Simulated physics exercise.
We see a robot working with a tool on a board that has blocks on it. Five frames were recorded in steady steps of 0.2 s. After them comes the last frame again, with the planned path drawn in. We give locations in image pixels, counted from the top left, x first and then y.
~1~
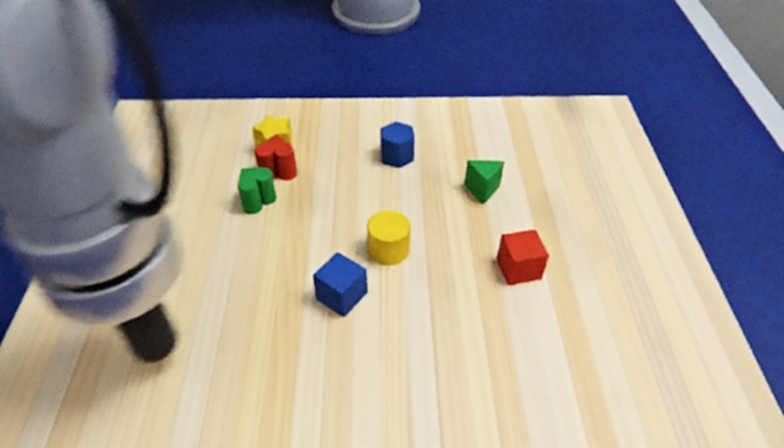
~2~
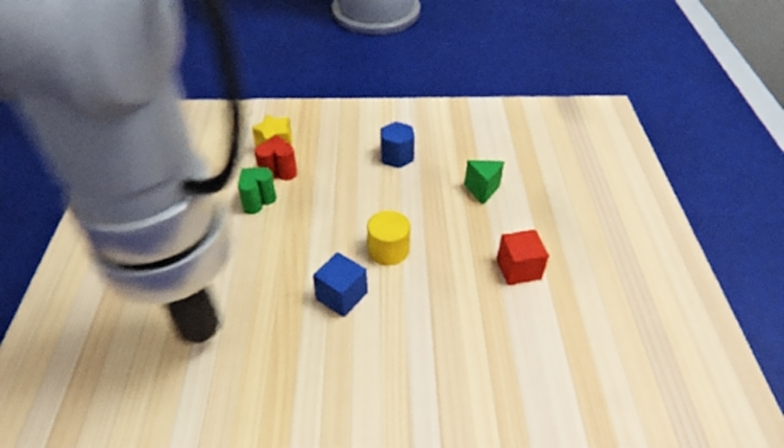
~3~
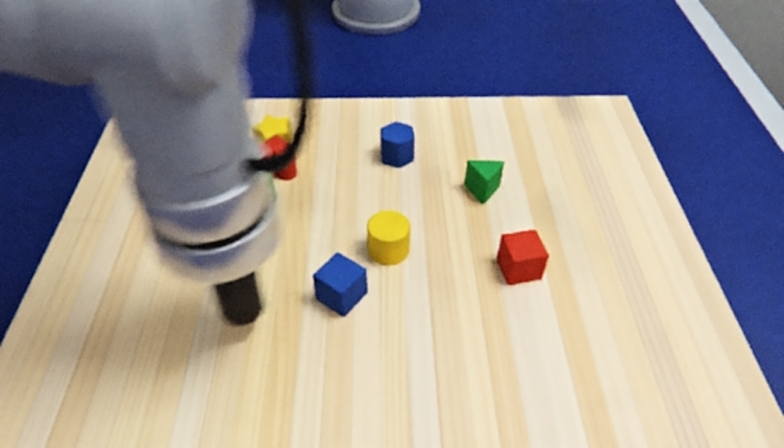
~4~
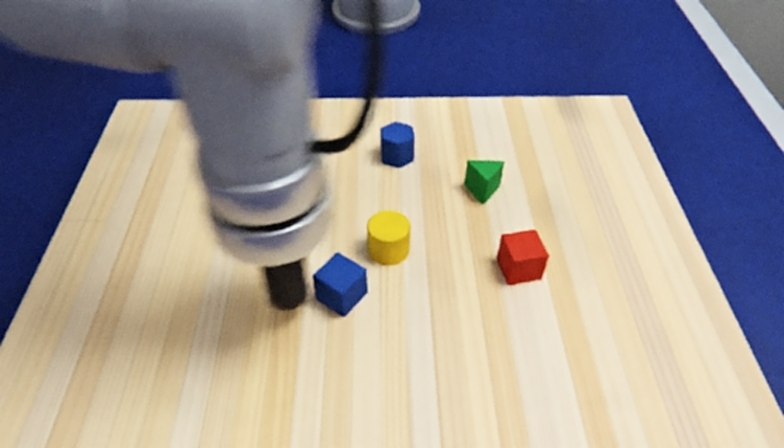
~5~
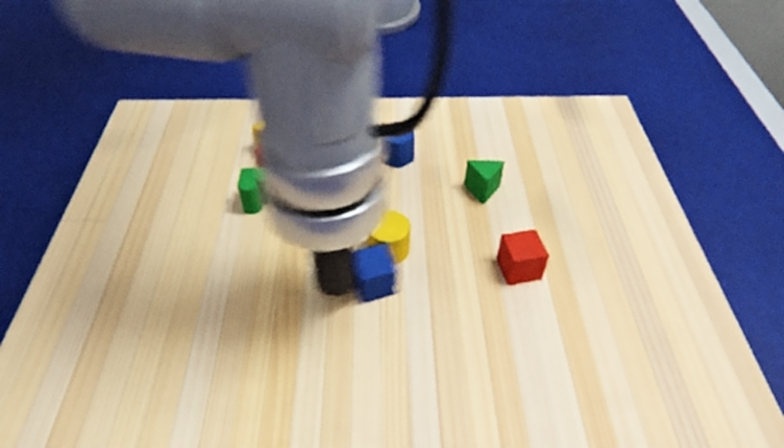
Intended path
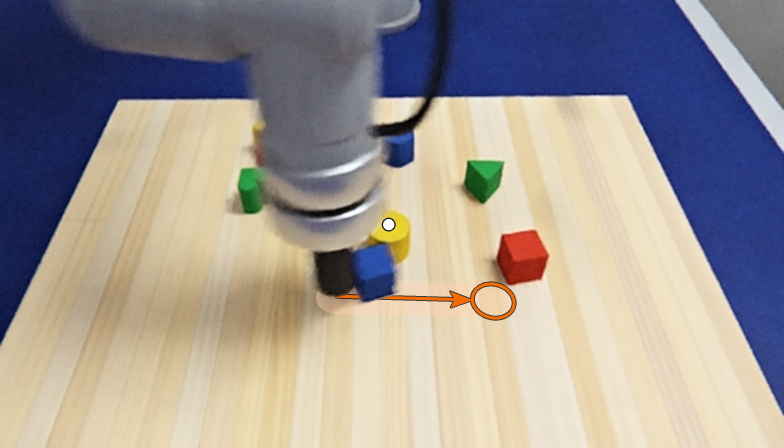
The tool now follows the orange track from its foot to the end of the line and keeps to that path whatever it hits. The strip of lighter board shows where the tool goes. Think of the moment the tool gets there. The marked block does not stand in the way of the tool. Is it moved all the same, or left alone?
It keeps its position.
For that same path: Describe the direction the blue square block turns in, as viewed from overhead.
It twists against the clock when seen from above.
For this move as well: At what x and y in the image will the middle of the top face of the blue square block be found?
Its top face will be centred at roughly (448, 243).
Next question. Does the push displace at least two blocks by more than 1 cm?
It seems not.
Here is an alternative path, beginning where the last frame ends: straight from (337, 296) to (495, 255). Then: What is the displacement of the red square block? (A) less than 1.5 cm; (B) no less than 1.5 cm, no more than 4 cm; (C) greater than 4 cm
The one that fits is B, no less than 1.5 cm, no more than 4 cm.
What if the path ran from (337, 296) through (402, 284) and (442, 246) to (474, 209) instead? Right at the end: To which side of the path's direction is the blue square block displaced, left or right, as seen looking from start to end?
Its shift is rightward.
Path on the board, from (337, 296) to (493, 301); the dot is on the yellow circular block.
On the path given first. One third of the way, tool at (390, 282); blue square block at (422, 253), turned 30° anticlockwise.
Two thirds of the way, tool at (445, 283); blue square block at (447, 243), turned 60° anticlockwise.
At the end, tool at (497, 285); blue square block at (448, 243), turned 65° anticlockwise; yellow circular block in place.
